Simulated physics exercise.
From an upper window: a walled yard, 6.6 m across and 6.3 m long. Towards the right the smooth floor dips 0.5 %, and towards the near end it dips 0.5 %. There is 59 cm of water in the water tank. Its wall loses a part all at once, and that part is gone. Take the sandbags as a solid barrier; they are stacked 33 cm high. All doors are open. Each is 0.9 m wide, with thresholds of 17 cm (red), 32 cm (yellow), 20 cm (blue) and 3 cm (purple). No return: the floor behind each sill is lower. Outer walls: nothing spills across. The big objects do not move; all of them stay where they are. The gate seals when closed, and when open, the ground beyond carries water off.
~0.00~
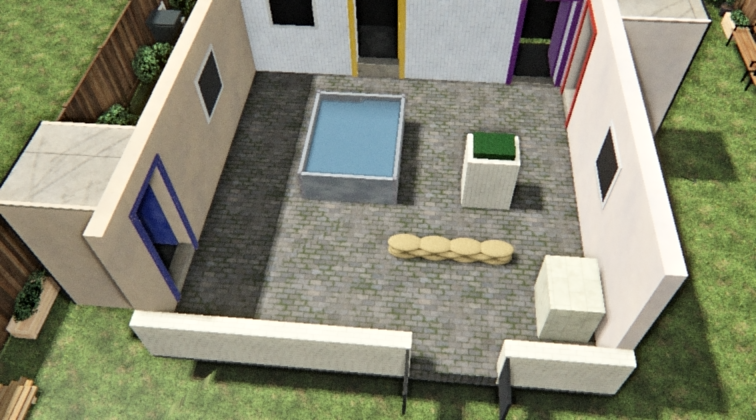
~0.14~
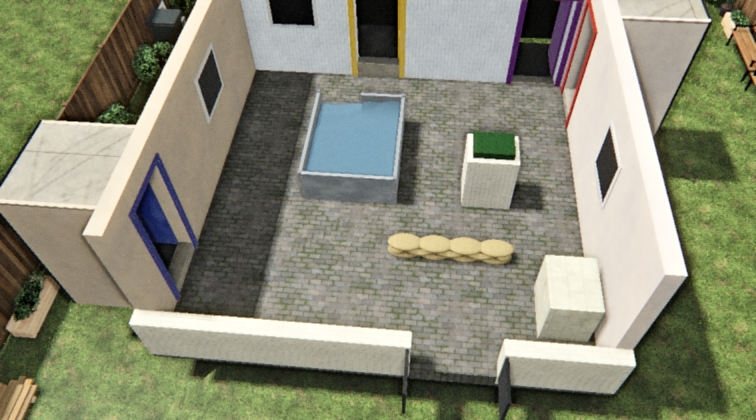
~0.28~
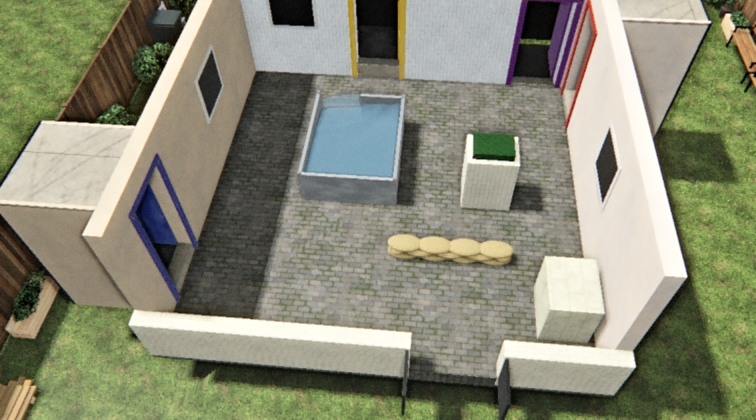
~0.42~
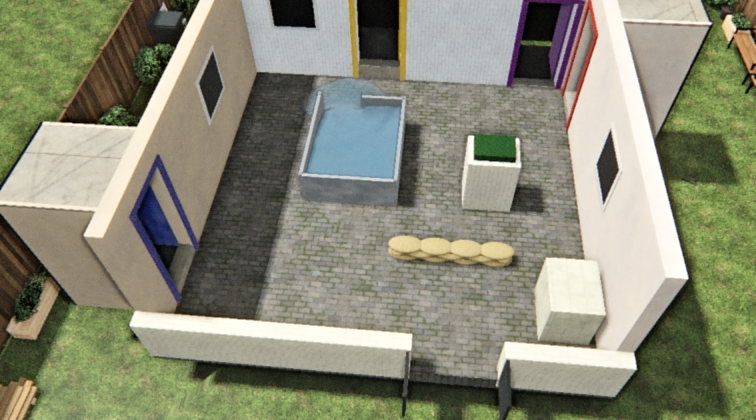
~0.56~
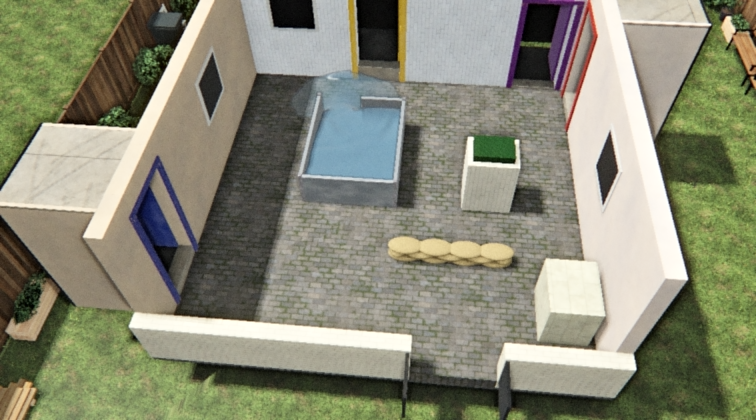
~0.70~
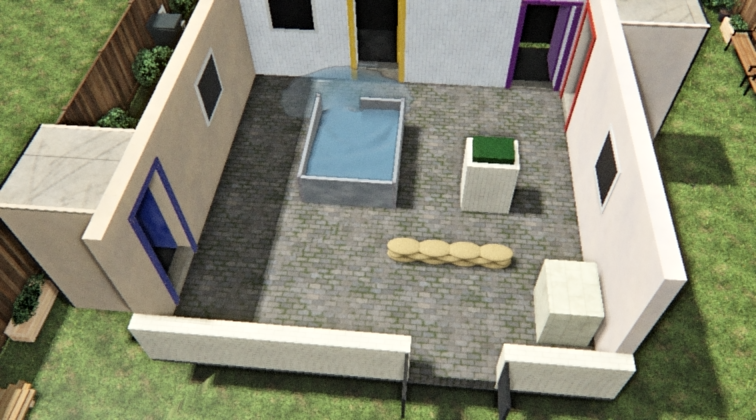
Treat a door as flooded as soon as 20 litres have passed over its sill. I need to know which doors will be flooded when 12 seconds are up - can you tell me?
Sure: The red door will stay unflooded, the yellow door will stay unflooded, the blue door will stay unflooded, the purple door will be flooded.
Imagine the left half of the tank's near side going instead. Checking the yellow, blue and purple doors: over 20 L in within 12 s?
Then yellow does not exceed it, blue does not exceed it, purple does not exceed it.
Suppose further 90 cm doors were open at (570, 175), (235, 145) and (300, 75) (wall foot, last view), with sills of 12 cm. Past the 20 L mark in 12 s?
Less, less, more.
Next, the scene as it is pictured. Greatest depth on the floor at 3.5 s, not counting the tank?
Depth: Approx. 23 cm.
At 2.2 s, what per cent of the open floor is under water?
Close to 20 in a hundred.
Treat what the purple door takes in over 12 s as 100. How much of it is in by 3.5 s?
Roughly 0%.
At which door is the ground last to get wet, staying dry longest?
Blue.
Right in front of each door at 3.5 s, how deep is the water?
Red 13 cm, yellow 17 cm, blue 1 cm, purple 5 cm.
After 1.4 s water covers 10 % of the floor and is deepest (36 cm) near (345, 85); red door not reached, yellow door 25 cm at the sill, 1 L in, blue door not reached, purple door not reached.
After 2.2 s water covers 20 % of the floor and is deepest (34 cm) near (264, 75); red door not reached, yellow door 24 cm at the sill, 2 L in, blue door not reached, purple door 2 cm at the sill, 0 L in.
After 3.5 s water covers 45 % of the floor and is deepest (23 cm) near (264, 75); red door 13 cm at the sill, 0 L in, yellow door 17 cm at the sill, 2 L in, blue door 1 cm at the sill, 0 L in, purple door 5 cm at the sill, 1 L in.
After 7.0 s water covers 75 % of the floor and is deepest (12 cm) near (345, 85); red door 8 cm at the sill, 0 L in, yellow door 10 cm at the sill, 2 L in, blue door 4 cm at the sill, 0 L in, purple door 6 cm at the sill, 28 L in.
After 12.0 s water covers 95 % of the floor and is deepest (13 cm) near (567, 372); red door 5 cm at the sill, 0 L in, yellow door 5 cm at the sill, 2 L in, blue door 5 cm at the sill, 0 L in, purple door 4 cm at the sill, 47 L in.
